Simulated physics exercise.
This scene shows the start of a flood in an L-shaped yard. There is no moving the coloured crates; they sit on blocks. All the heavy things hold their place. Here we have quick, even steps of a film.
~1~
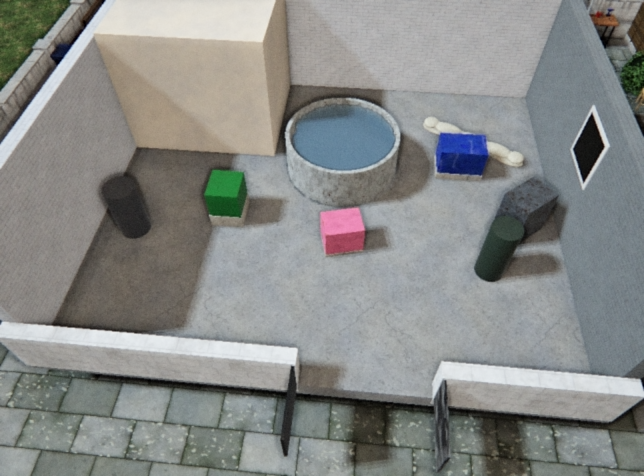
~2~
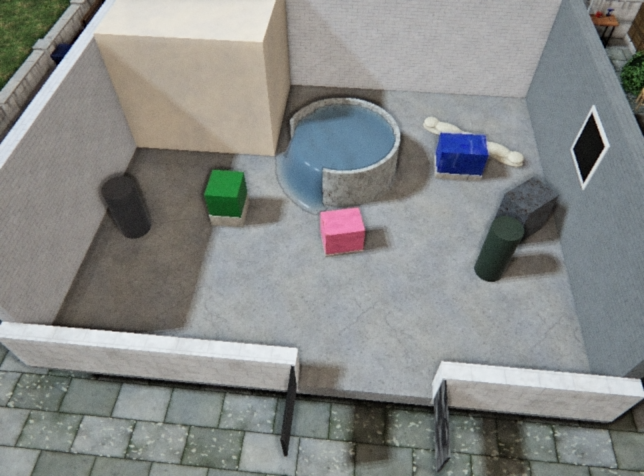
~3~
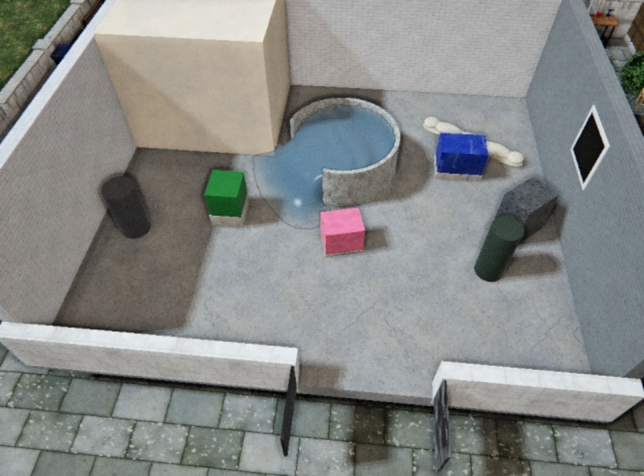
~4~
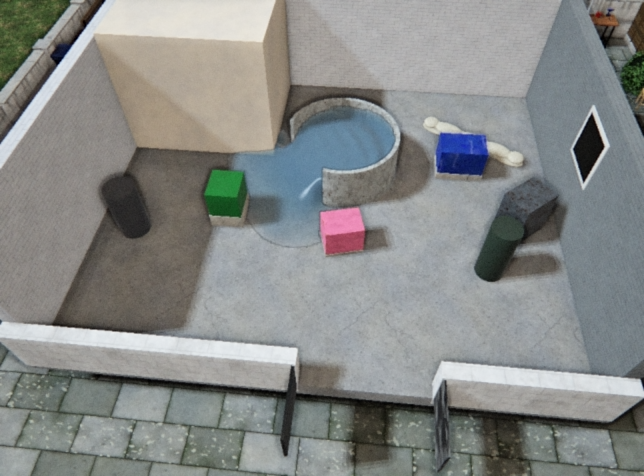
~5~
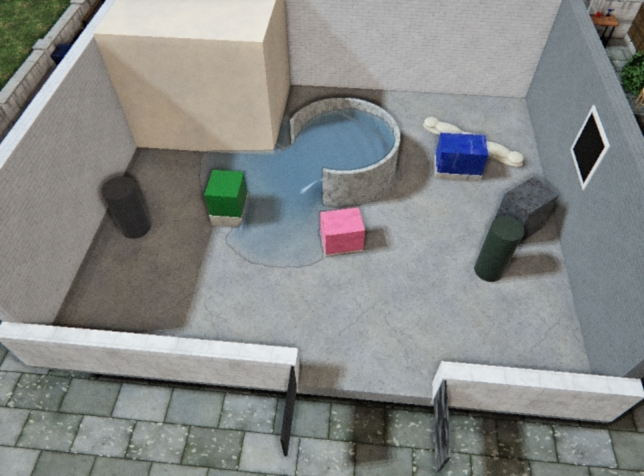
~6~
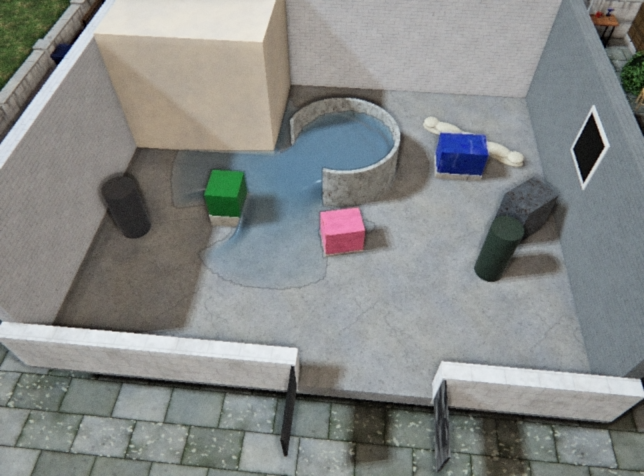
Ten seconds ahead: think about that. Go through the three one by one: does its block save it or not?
Most likely the green crate gets water on it, most likely the pink crate gets water on it, most likely the blue crate remains untouched.
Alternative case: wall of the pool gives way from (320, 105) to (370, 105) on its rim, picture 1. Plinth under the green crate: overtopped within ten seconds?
I'd say the green crate never gets wet.
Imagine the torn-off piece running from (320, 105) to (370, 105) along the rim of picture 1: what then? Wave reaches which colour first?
The green one.
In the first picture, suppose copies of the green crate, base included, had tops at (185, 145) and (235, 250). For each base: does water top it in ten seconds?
For the first position it is reached; for the second it is reached.
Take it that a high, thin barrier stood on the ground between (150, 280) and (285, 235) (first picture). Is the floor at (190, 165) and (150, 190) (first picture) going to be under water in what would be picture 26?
As listed: Covered, wet.
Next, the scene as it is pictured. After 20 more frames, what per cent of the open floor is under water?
That works out at 45 %.
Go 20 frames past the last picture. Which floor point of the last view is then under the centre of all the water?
Roughly (219, 228).
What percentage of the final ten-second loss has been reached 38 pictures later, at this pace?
It comes to around 50 per cent.
A moment on, water covers 35 % of the floor; the green crate water round its plinth, the pink crate water round its plinth, the blue crate not reached.
Next, water covers 35 % of the floor; the green crate water round its plinth, the pink crate water round its plinth, the blue crate not reached.
Then, water covers 45 % of the floor; the green crate water round its plinth, the pink crate water round its plinth, the blue crate not reached.
Later, water covers 55 % of the floor; the green crate water round its plinth, the pink crate water round its plinth, the blue crate not reached.
In the end, water covers 80 % of the floor; the green crate was topped, the pink crate was topped, the blue crate stayed above the water.
